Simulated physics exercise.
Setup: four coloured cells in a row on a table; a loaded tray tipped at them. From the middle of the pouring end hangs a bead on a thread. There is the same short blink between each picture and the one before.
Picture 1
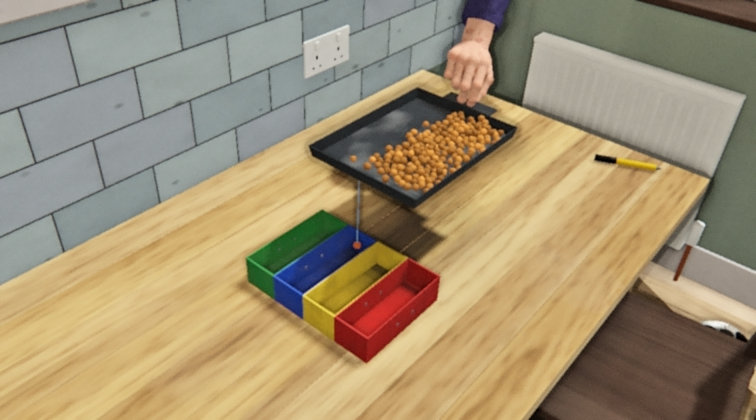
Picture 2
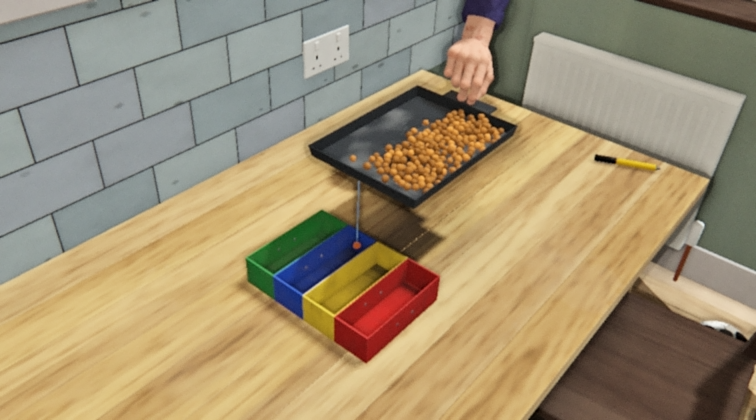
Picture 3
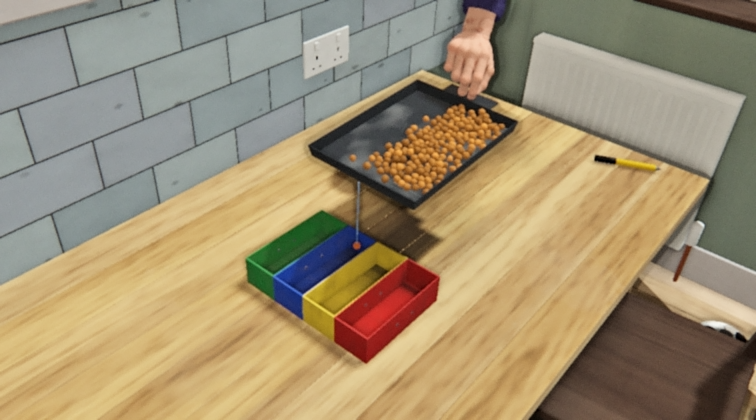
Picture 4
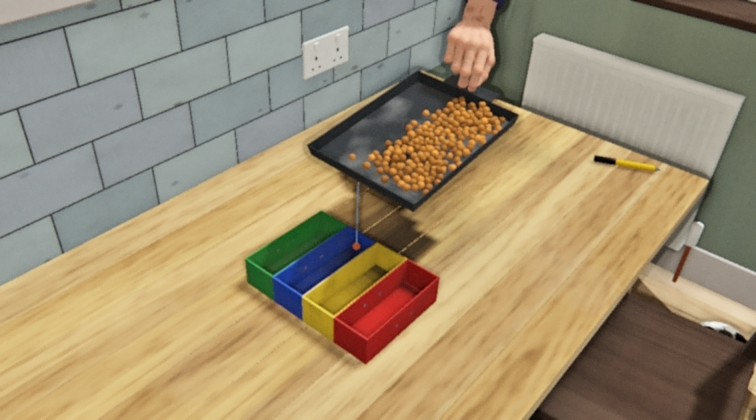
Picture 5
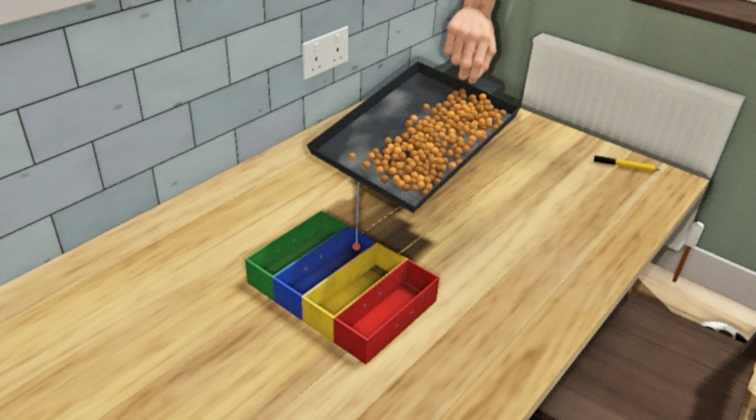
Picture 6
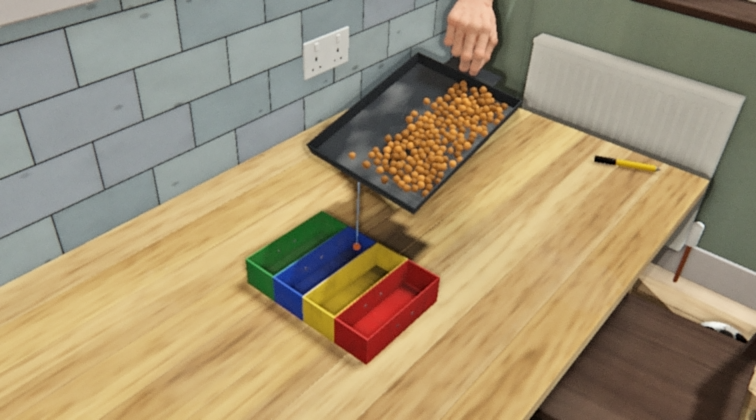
A dark tray of small orange-brown balls, held by a hand at its far end, starts nearly level above green, blue, yellow and red boxes on a wooden table. The hand gradually raises the far end, and the tray tilts with its near right corner lowest, while the balls and hanging bead barely shift.
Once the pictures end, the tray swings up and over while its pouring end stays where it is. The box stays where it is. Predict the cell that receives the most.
Most of it goes into the red cell.
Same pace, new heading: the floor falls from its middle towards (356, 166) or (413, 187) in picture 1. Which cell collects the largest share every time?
At the first place green, at the second red.
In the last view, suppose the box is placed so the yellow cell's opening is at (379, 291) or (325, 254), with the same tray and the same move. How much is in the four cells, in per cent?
About 100% and about 20%.
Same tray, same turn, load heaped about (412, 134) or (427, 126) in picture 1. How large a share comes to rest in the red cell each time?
First 40 %, then 50 %.
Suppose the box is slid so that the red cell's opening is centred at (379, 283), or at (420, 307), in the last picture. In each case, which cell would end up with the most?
The first placing favours red, while the second favours yellow.
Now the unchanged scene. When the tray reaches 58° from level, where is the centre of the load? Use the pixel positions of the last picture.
I'd put the middle close to (413, 156).
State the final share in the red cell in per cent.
Roughly 60 %.
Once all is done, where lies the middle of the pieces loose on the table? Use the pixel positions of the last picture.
Roughly at pixel (395, 368).
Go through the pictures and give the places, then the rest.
Corners of the pouring end near (312, 145) and (415, 197), level; middle of the load near (437, 151), roasted chickpeas; bead on its thread near (357, 245); green cell near (261, 276); blue cell near (289, 295); yellow cell near (319, 316); red cell near (351, 337), in the first frame.
Corners of the pouring end near (312, 145) and (415, 198), level; middle of the load near (436, 150), in the second frame.
Corners of the pouring end near (312, 145) and (415, 199), tipped barely, lowest at the right corner; middle of the load near (437, 148), in the third frame.
Corners of the pouring end near (311, 145) and (414, 202), tipped a little, lowest at the right corner; middle of the load near (436, 144), in the fourth frame.
Corners of the pouring end near (310, 144) and (413, 204), tipped a little, lowest at the right corner; middle of the load near (437, 141), in the fifth frame.
Corners of the pouring end near (310, 144) and (414, 206), tipped clearly, lowest at the right corner; middle of the load near (437, 137); green cell near (260, 278); blue cell near (289, 297); yellow cell near (319, 317); red cell near (351, 339), in the sixth frame.
Shortly afterwards, tray tipped steeply; all but a few on the tray; only a few in the yellow cell; a little falling or outside the box.
Next, tray tipped right over; the bulk on the tray; a little in the red cell; only a few in the yellow cell; a little falling or outside the box.
Some moments later, tray tipped past a quarter turn; near two thirds in the red cell; near a quarter in the yellow cell; a little in the blue cell; a little falling or outside the box.
In the end, tray tipped past a quarter turn; near two thirds in the red cell; near a quarter in the yellow cell; a little in the blue cell; none at all in the green cell; a little outside the box.
